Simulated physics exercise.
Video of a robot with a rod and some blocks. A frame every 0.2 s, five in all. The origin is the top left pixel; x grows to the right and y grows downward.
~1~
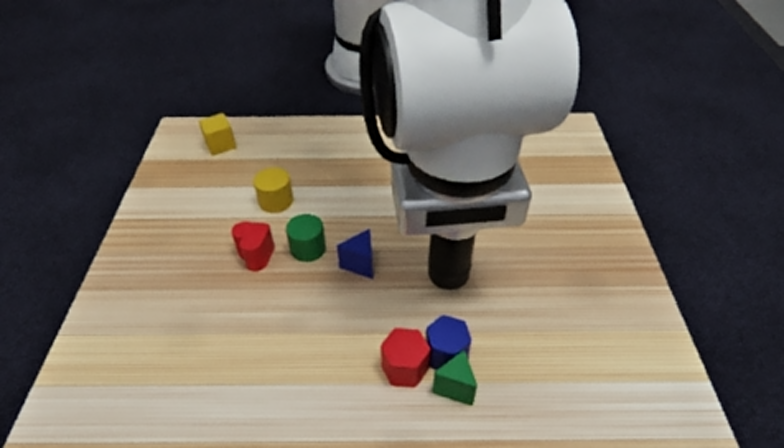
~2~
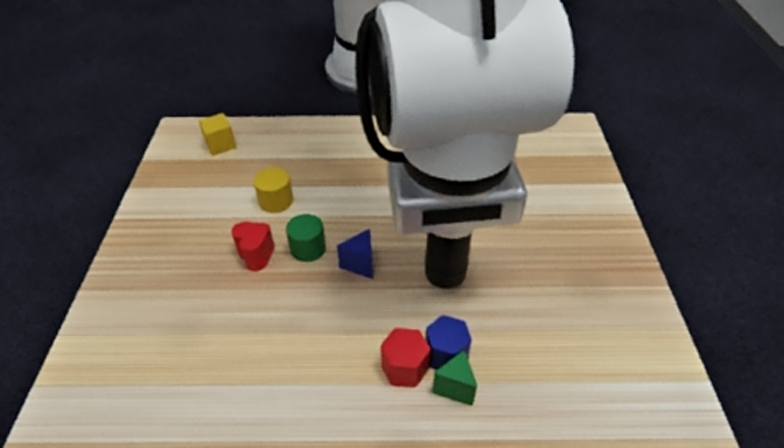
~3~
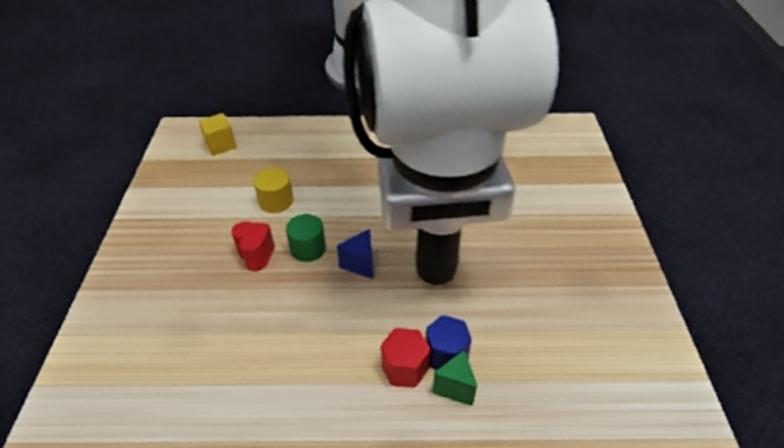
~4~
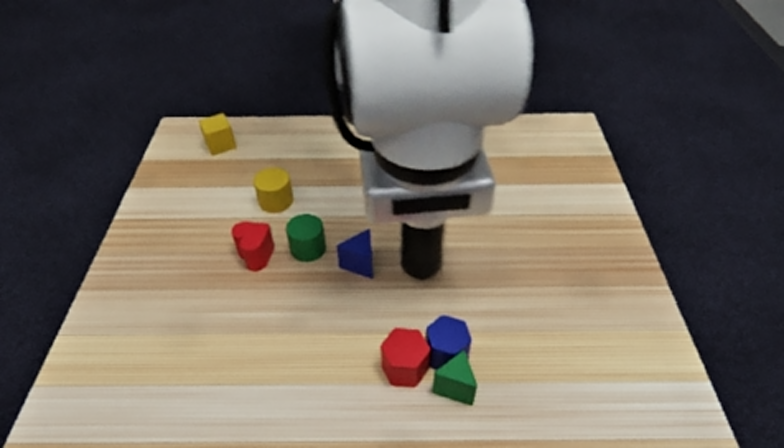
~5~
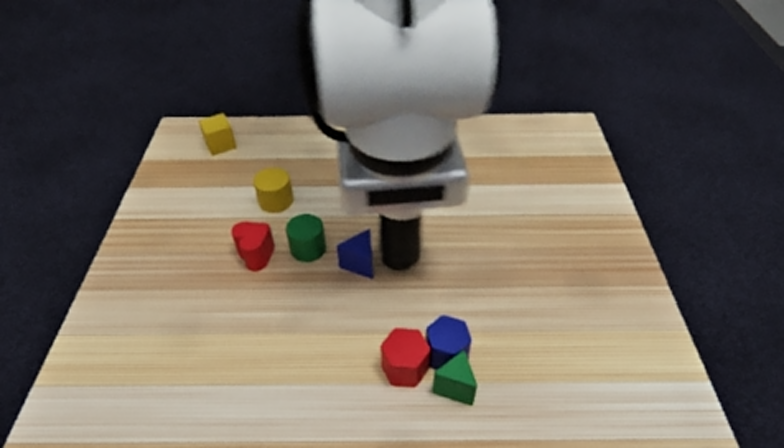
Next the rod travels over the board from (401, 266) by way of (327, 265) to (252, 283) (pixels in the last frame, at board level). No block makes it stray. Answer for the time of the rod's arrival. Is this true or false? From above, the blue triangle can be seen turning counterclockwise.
The statement is incorrect.
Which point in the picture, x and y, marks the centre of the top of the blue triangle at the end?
Expect it around (212, 259).
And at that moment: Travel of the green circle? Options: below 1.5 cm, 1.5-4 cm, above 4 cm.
Distance: 1.5 to 4 cm.
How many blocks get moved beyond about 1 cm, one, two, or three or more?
Expect three or more.
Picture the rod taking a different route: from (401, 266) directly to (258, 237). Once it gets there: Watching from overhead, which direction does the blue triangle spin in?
Seen from above, counterclockwise.
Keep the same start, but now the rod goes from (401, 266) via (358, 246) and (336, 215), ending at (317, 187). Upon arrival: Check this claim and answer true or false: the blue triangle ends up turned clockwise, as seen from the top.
False.
On the path given first. One third of the way, rod at (350, 254); green circle at (300, 225); blue triangle at (316, 242).
Two thirds of the way, rod at (300, 260); red heart-shaped block at (239, 234), turned 30° clockwise; green circle at (286, 219); blue triangle at (264, 247).
At the end, rod at (249, 273); red heart-shaped block at (234, 233), turned 55° clockwise; green circle at (286, 219); blue triangle at (212, 259), turned 20° clockwise.
